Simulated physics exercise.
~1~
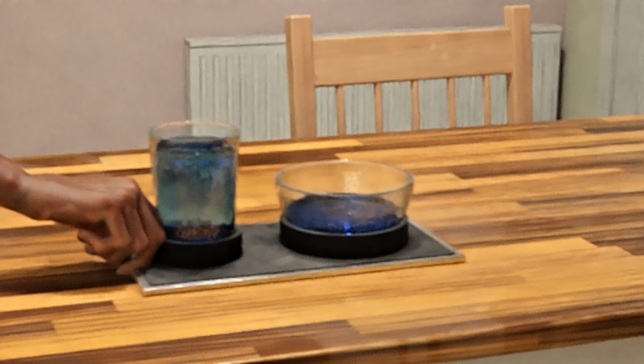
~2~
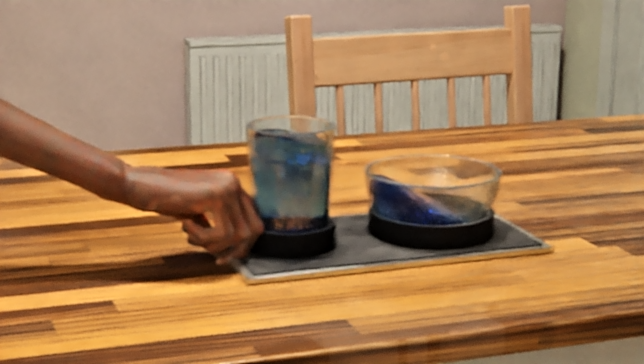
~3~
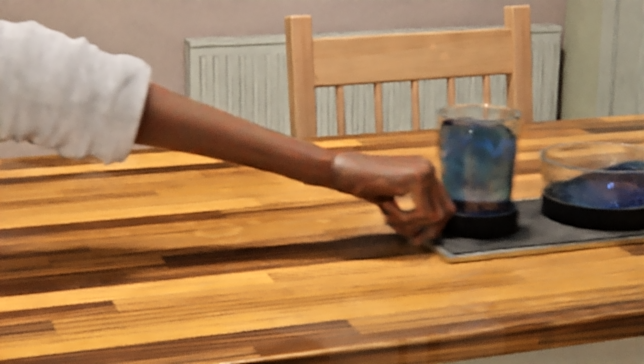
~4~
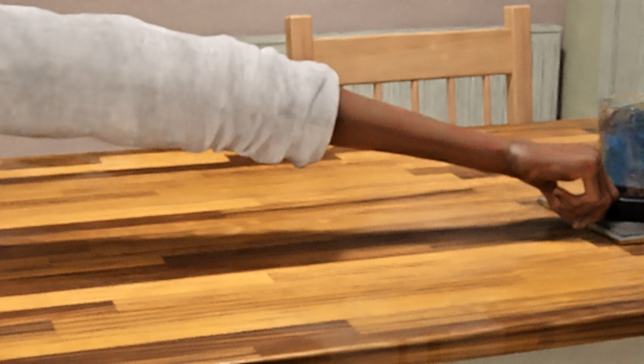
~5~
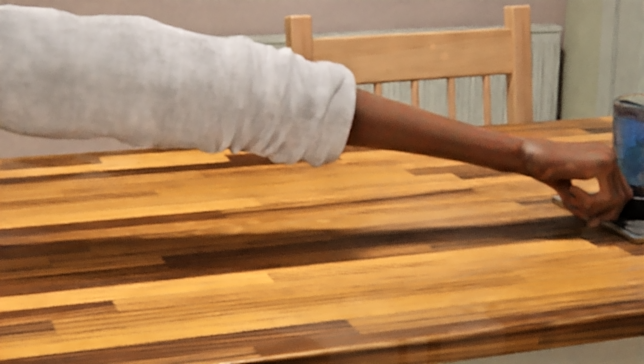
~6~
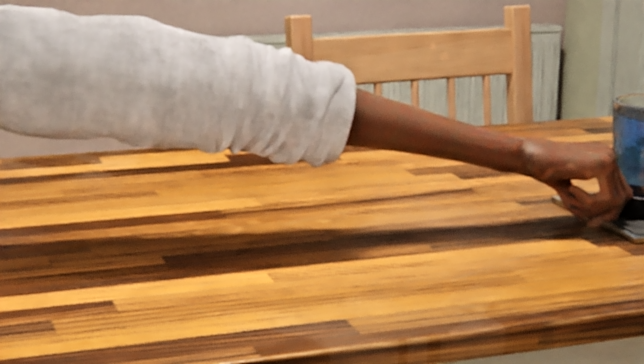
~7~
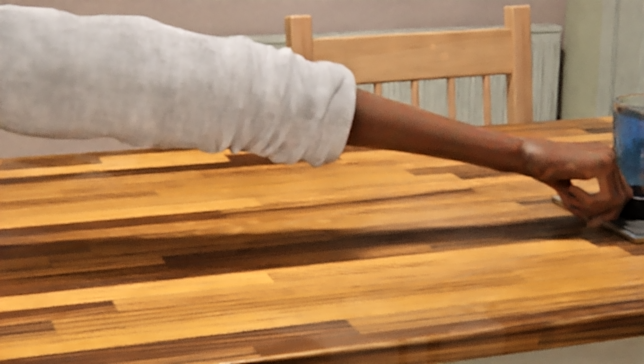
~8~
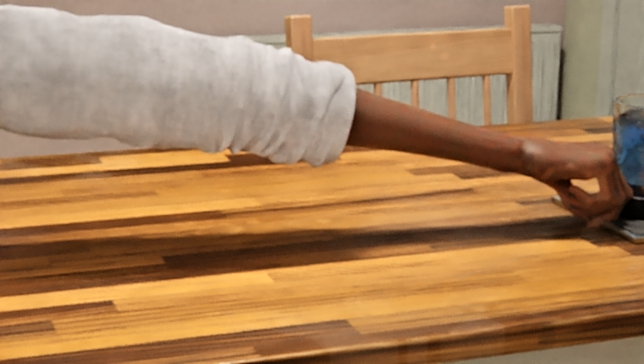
The video shows a hand pushing a tray holding a tumbler and a wide bowl of blue-looking water to the right across a striped wooden table, the water tilting and sloshing, until the tray stops mostly out of view at the right edge, the hand still on it.
